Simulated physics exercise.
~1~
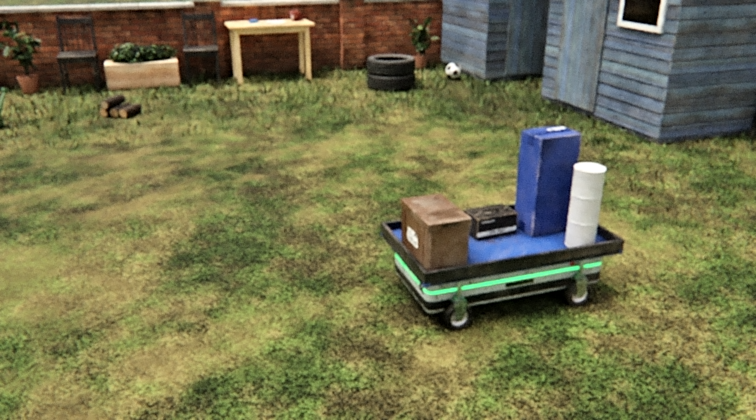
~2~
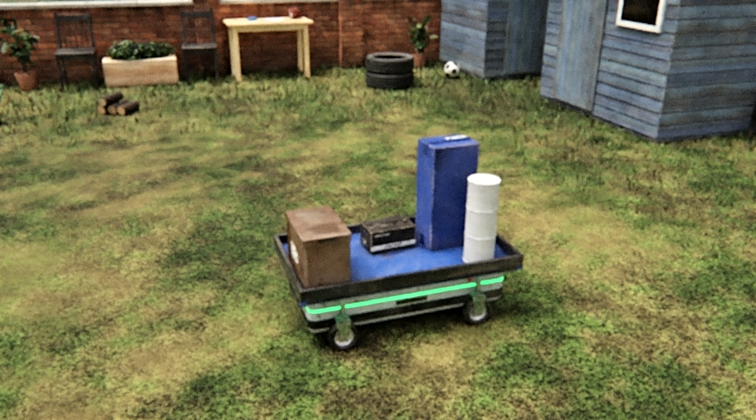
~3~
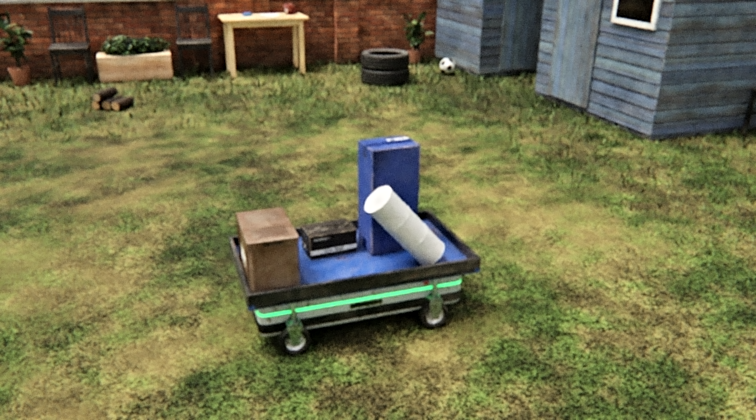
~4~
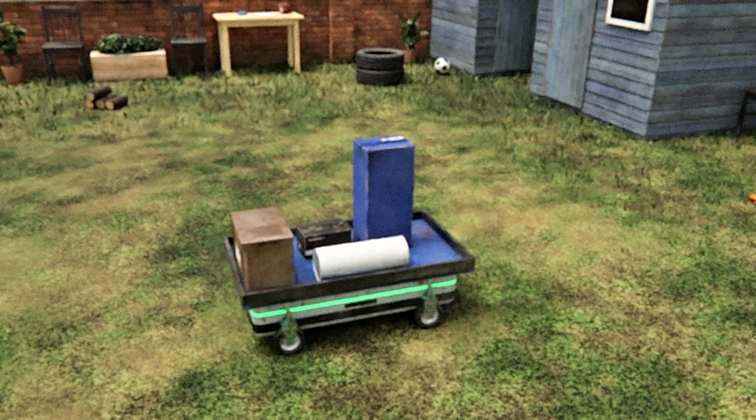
We see a flat cart carrying a brown box, a black parcel, a tall blue box and a white canister move left across a lawn and stop, as the canister tips left and ends on its side on the deck, the other items still in place.
